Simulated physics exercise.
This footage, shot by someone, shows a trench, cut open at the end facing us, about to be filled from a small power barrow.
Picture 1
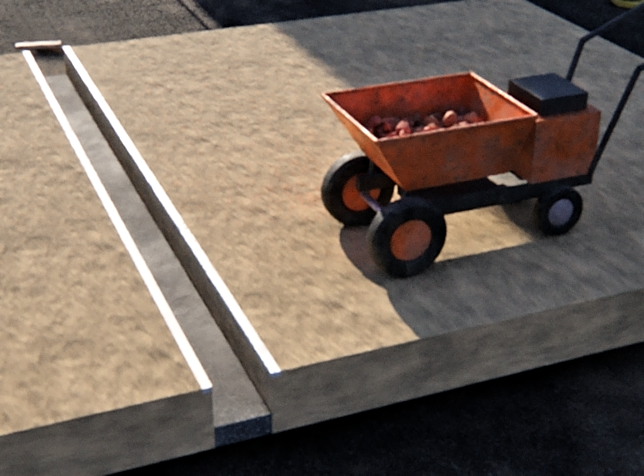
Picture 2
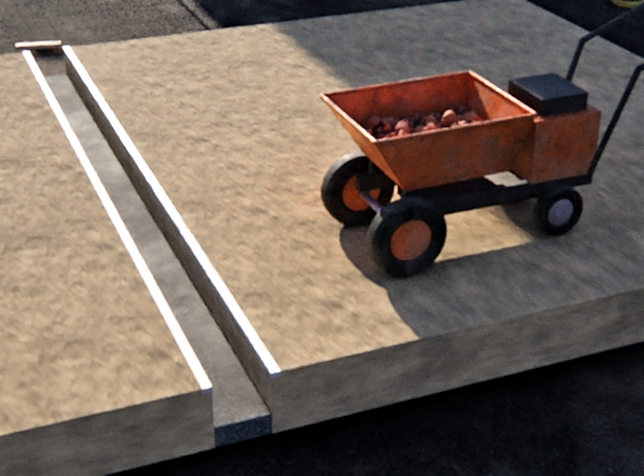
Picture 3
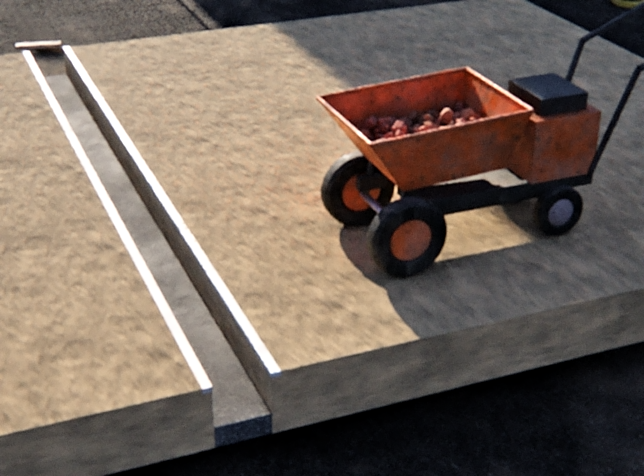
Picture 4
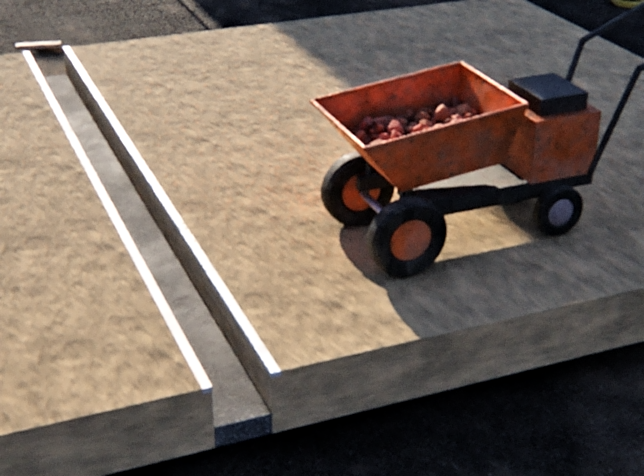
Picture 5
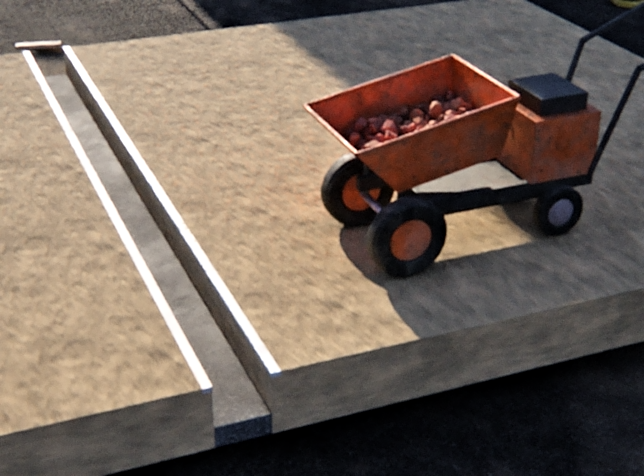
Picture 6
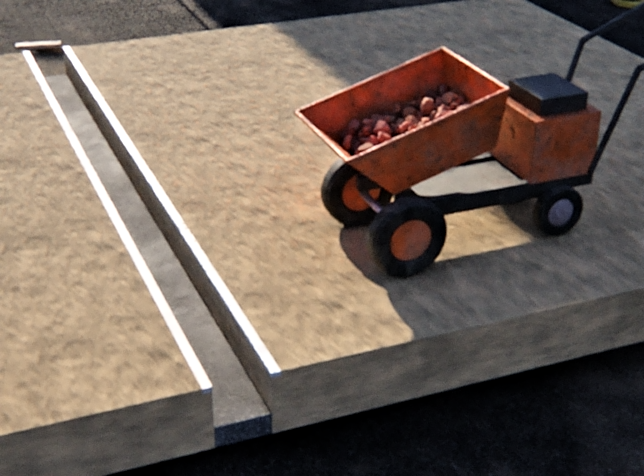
Orange skip of a small power barrow tilting forward with its load of reddish rubble, wheels staying still beside an open trench.
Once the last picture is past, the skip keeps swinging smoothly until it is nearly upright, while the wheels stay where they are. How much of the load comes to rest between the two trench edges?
The trench is going to be left with below half the load.
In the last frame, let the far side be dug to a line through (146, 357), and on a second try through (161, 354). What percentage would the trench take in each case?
The first case gives around 20 percent, and the second around 20 percent.
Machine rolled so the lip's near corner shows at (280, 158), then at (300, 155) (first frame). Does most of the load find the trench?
Place one, the greater portion; place two, the greater portion.
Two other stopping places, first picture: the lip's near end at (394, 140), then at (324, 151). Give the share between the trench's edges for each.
The first gives 10 %, the second 90 %.
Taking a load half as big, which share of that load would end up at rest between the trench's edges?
My estimate is near 10 per cent.
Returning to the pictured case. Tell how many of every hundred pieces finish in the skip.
Close to 20 in a hundred.
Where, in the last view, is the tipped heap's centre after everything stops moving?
Around (241, 270).
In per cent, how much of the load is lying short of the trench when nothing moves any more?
My estimate is close to 55 in a hundred.
Soon after the last picture, skip tipped steeply; all in the skip.
A little later, skip tipped steeply; nearly all in the skip; a small part short of the trench.
Later still, skip tipped right over; about a quarter in the skip; about half short of the trench; about a quarter in or heaped over the trench; a stray few beyond it.
By the end, skip tipped right over; about a quarter in the skip; about half short of the trench; about a quarter in or heaped over the trench; a stray few beyond it.
